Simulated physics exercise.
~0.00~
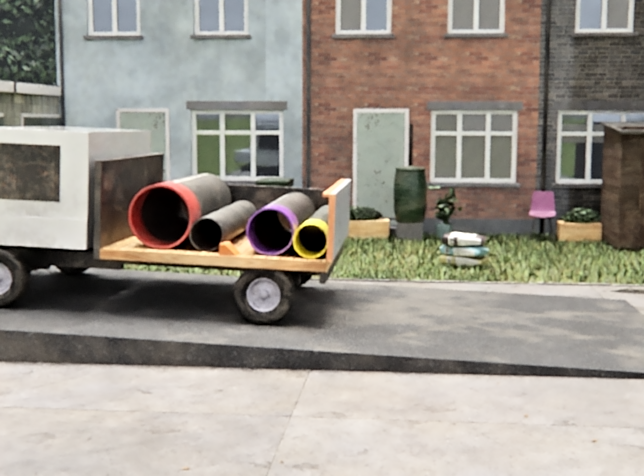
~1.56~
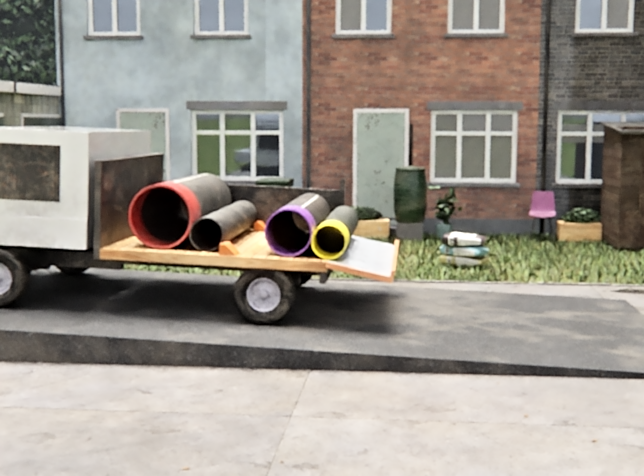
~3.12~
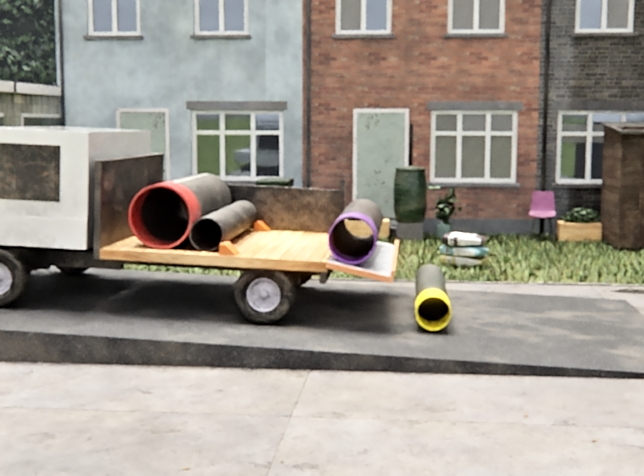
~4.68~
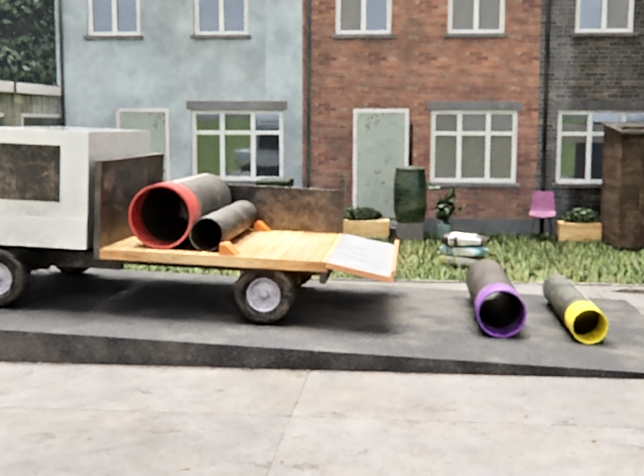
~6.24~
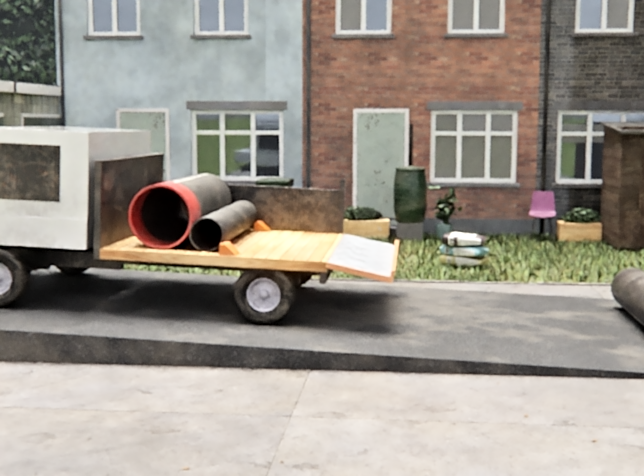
Two pipes, yellow then purple, roll off the truck's lowered tailgate and away to the right.
